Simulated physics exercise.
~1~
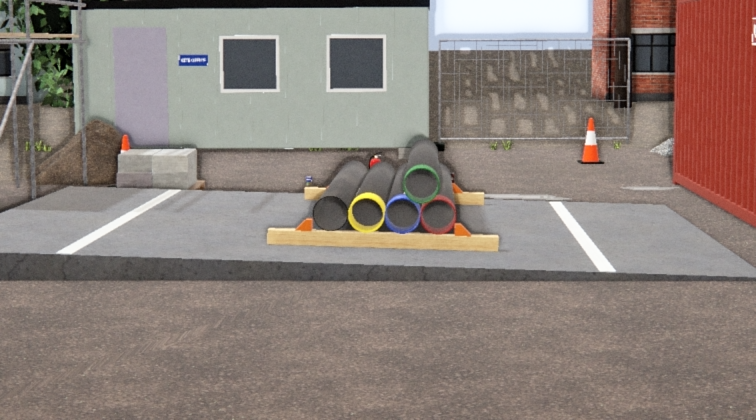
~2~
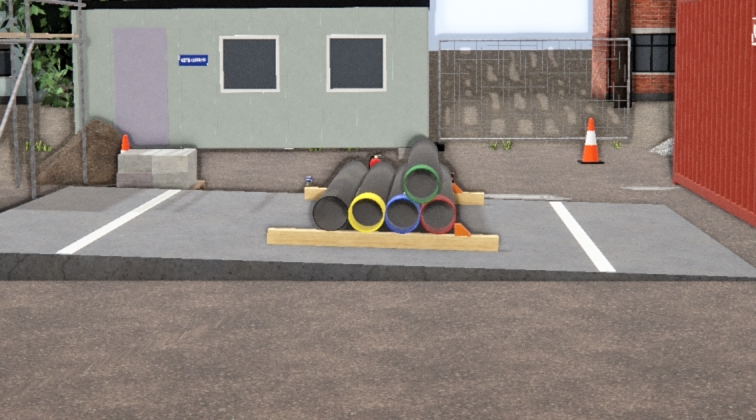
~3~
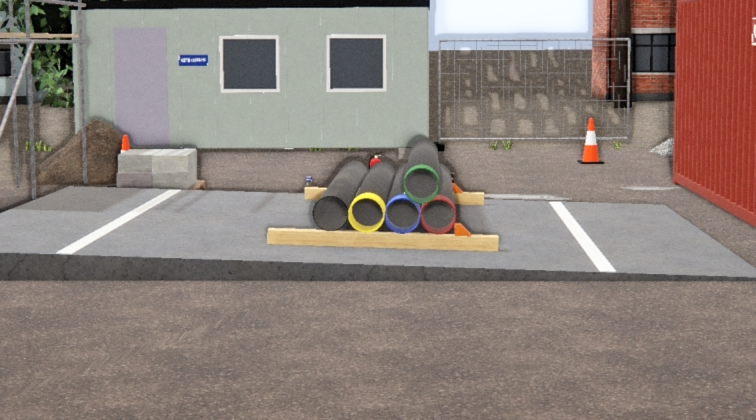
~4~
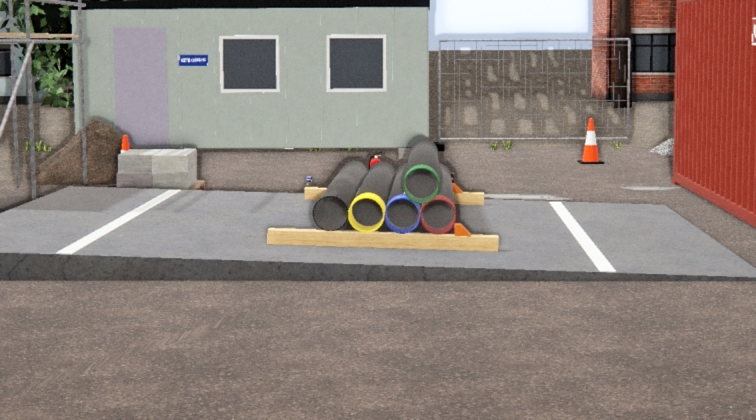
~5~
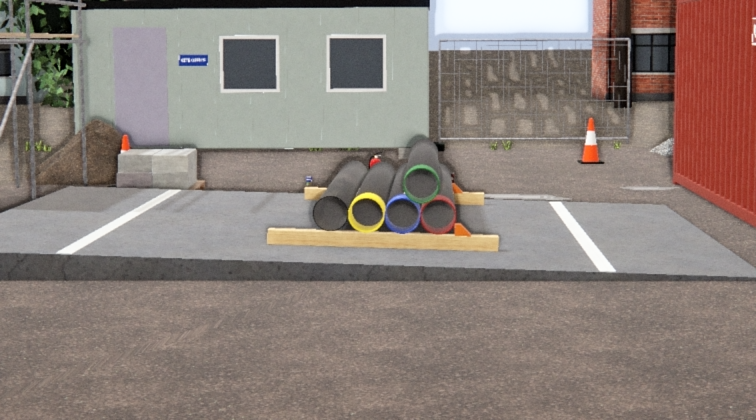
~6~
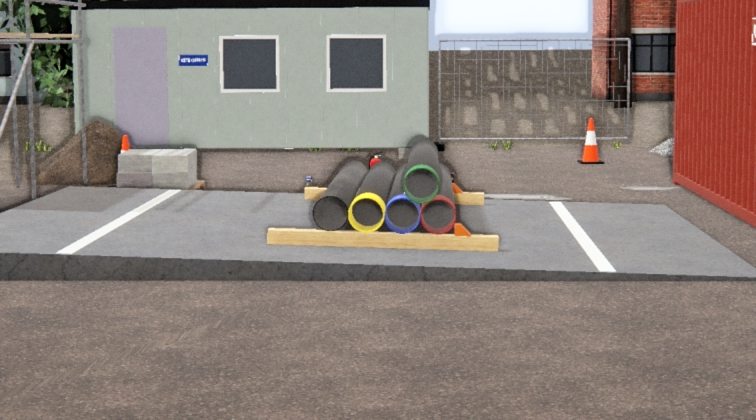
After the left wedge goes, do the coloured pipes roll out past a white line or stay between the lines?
They stay between the lines. The red, blue and yellow pipes remain on the bearers, and the green one stays on top of the others.
In a paved yard beside a pale green site cabin, dark pipes with coloured rims lie stacked on timber bearers between two white lines. The orange wedge at the left foot disappears, yet the stack stays still, with the green-rimmed pipe still resting on top at the end.
